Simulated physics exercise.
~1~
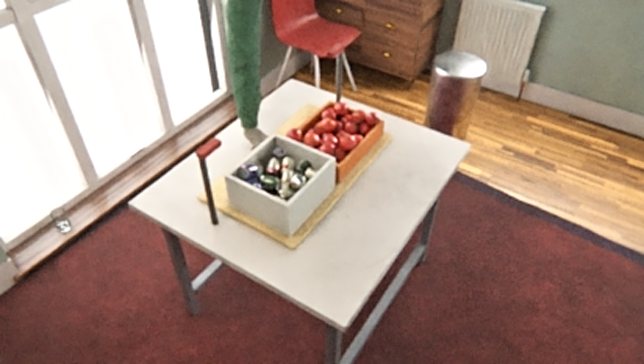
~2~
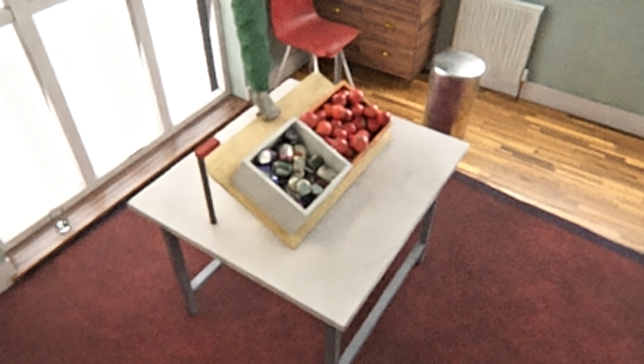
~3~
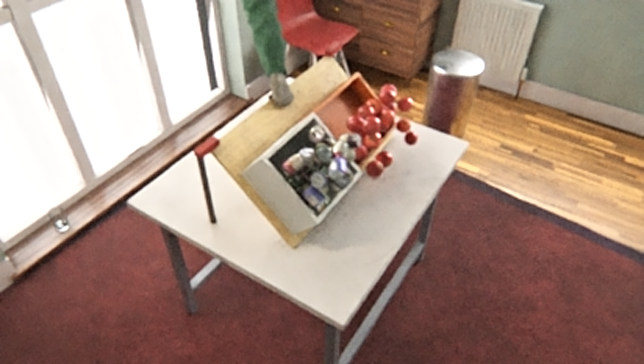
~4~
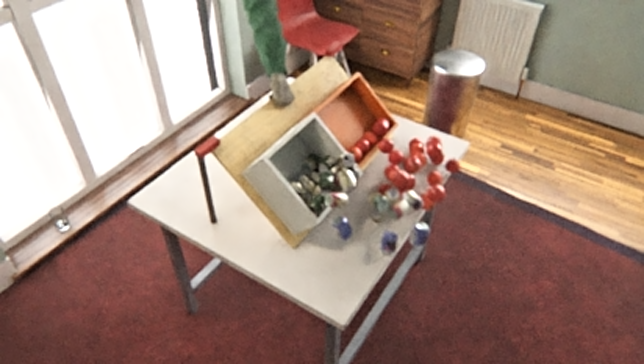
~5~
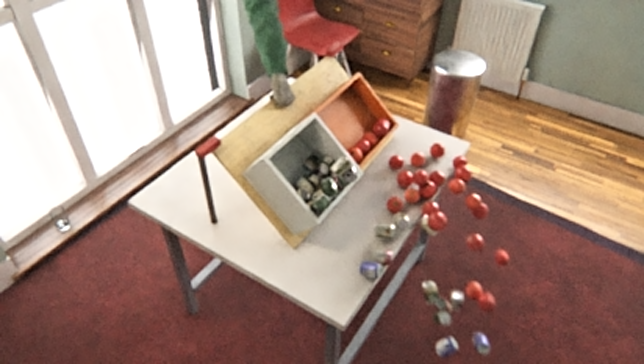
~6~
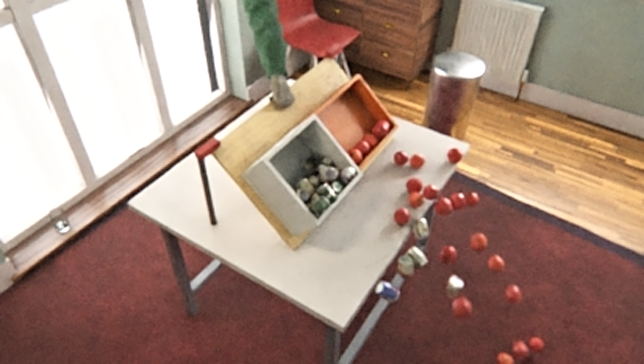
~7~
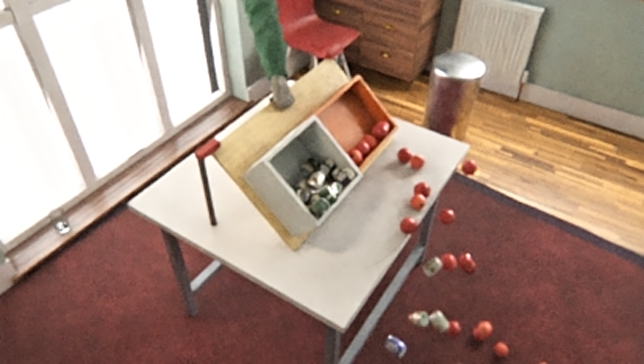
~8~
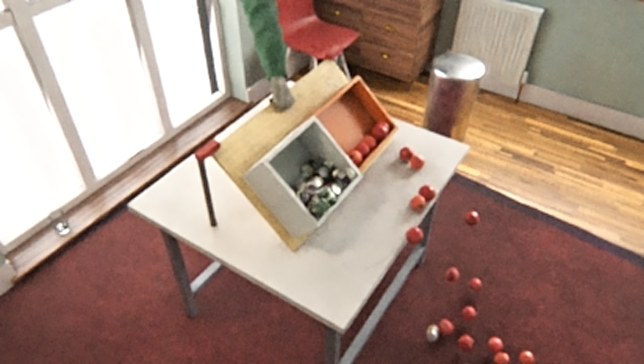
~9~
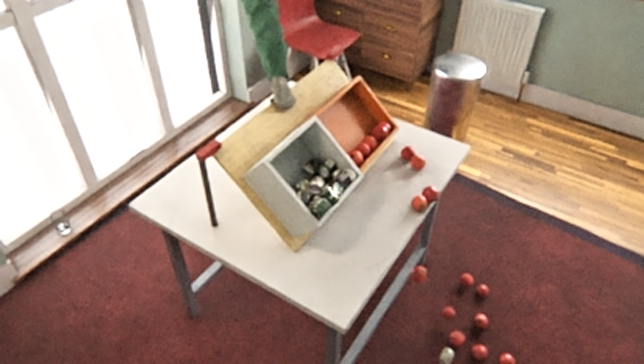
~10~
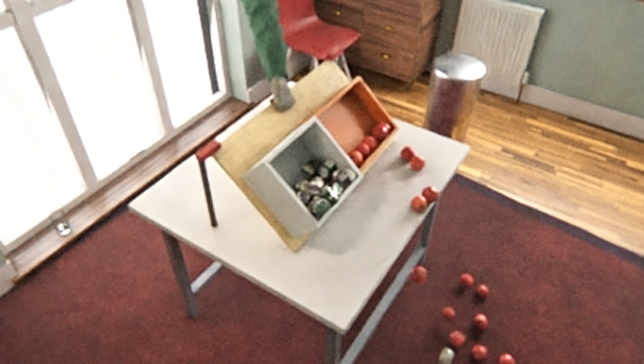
The video shows a board on a white table tilting up steeply with an orange box of red balls and a white box of small cans attached, sending many balls and some cans tumbling rightward onto the table and red carpet, while others stay in the tilted boxes.
